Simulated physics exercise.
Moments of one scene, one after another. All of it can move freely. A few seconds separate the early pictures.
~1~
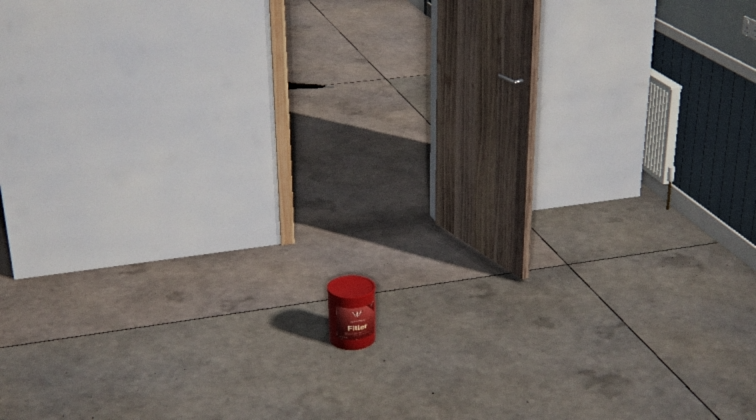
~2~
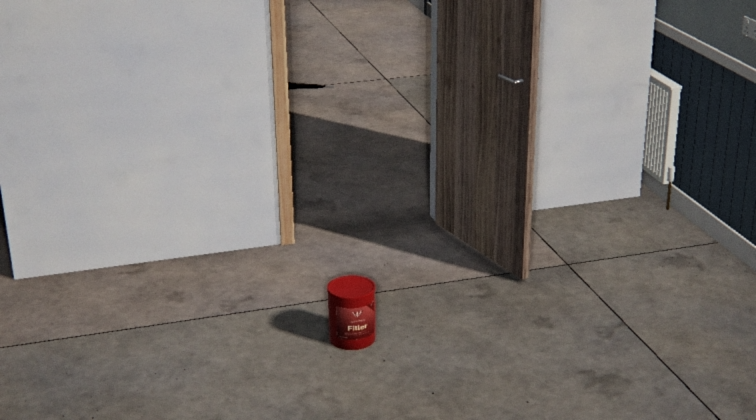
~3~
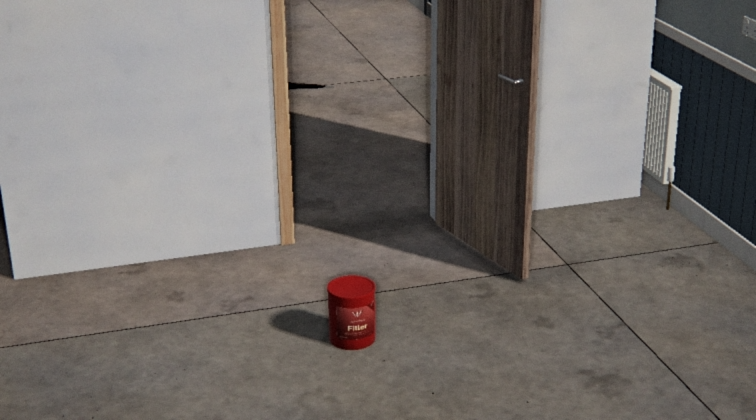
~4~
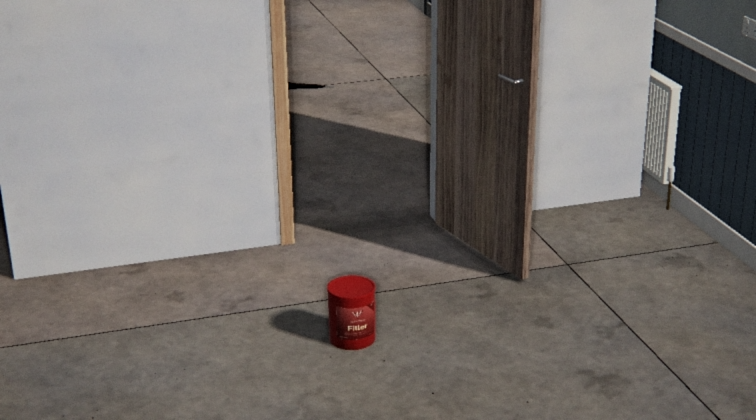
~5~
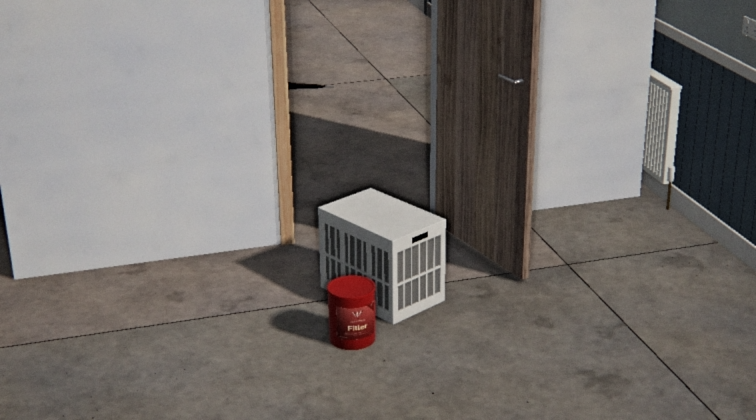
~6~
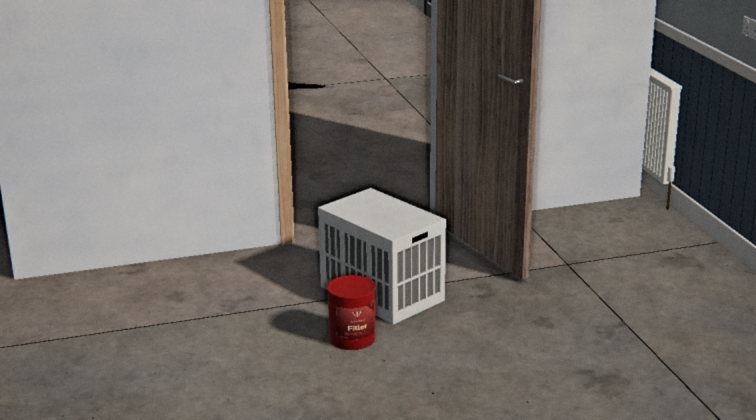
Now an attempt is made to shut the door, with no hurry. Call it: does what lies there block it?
Yes.
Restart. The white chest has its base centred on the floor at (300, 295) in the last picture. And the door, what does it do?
What you'd see next is that it swings to completion.
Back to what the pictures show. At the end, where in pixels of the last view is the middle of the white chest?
Around (376, 255).
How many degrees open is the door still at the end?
I'd say it stays open by roughly 65 degrees.
Then, 0.50 s past the last view, door at 95°.
Then, 0.80 s past the last view, door at 83°.
Then, 1.00 s past the last view, door at 74°.
Then, 1.20 s past the last view, door at 67°; white chest displaced a little near (378, 255).
Finally, door at 66°; both still in place. Final places as the last picture's camera would see them, white chest near (375, 255).
